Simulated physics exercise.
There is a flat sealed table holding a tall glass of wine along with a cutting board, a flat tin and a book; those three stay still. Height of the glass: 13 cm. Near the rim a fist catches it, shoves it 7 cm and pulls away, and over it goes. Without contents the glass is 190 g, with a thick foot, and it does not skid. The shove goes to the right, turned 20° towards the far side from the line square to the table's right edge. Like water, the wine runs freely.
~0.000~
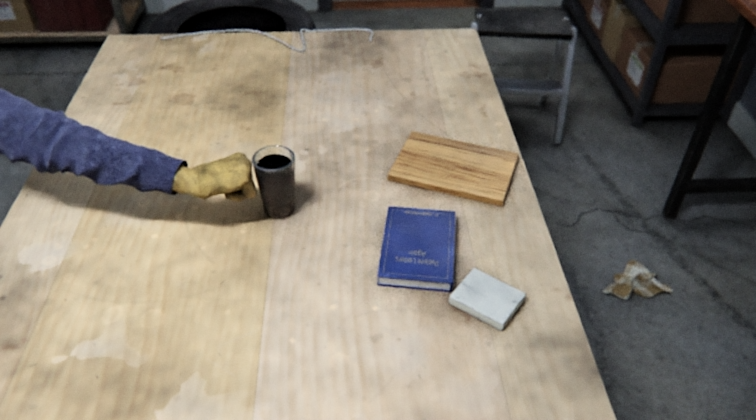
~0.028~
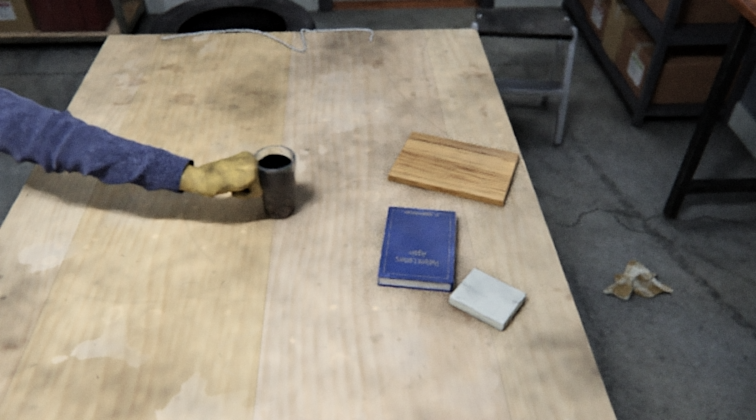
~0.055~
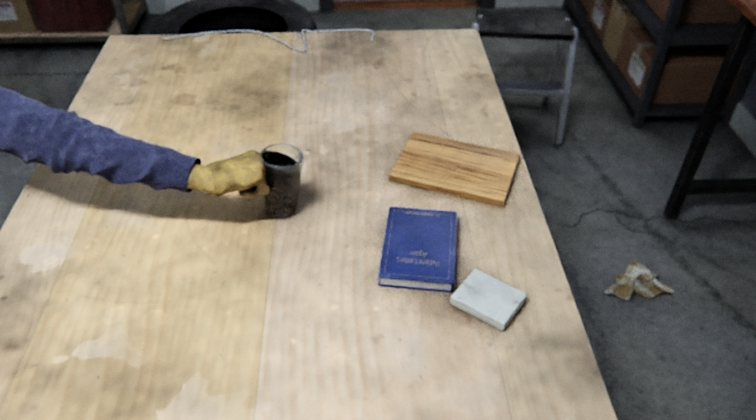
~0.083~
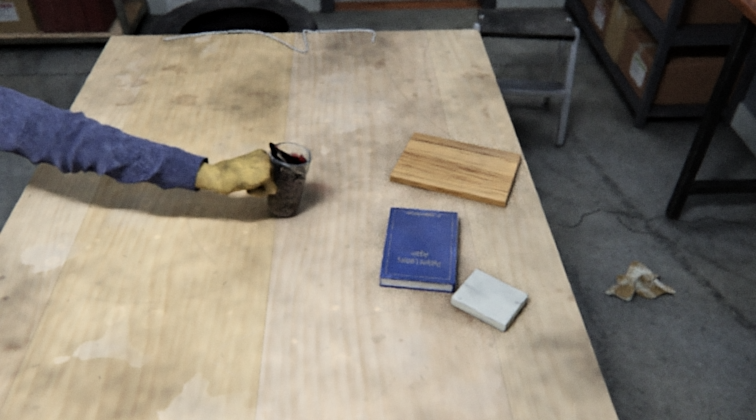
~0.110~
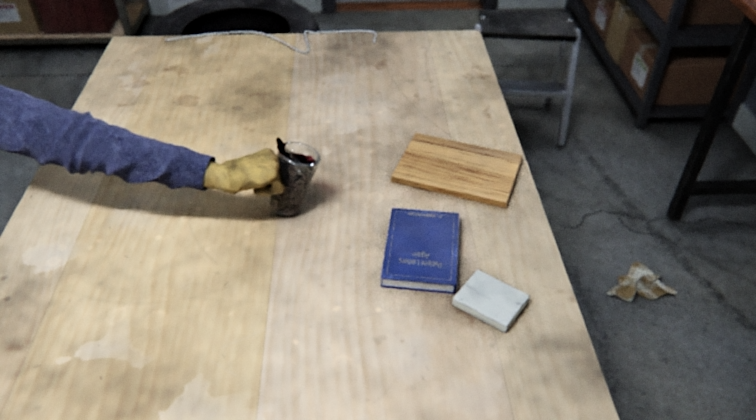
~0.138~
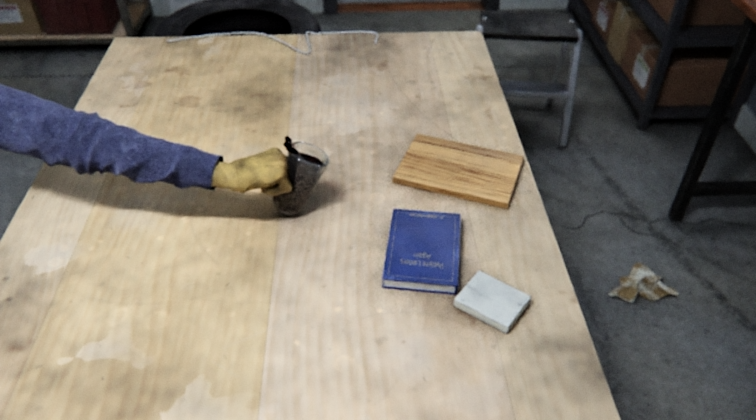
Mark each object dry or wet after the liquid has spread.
Cutting board: Wet; flat tin: Dry; book: Wet.
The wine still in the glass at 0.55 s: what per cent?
Roughly 26 per cent.
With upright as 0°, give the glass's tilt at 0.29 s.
Tilt: Approx. 76°.
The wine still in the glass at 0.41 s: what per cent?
Some 46 in a hundred, give or take.
After 0.29 s the tilt is 76° and 90 per cent is in the glass, 0 has run off the table; wet so far, nothing.
After 0.41 s the tilt is 86° and 47 per cent is in the glass, 0 has run off the table; wet so far, cutting board, book.
After 0.55 s the tilt is 86° and 26 per cent is in the glass, 1 has run off the table; wet so far, cutting board, book.
After 0.79 s the tilt is 86° and 14 per cent is in the glass, 9 has run off the table; wet so far, cutting board, book.
In the end 4 per cent is in the glass, 40 has run off the table; wet so far, cutting board, book.
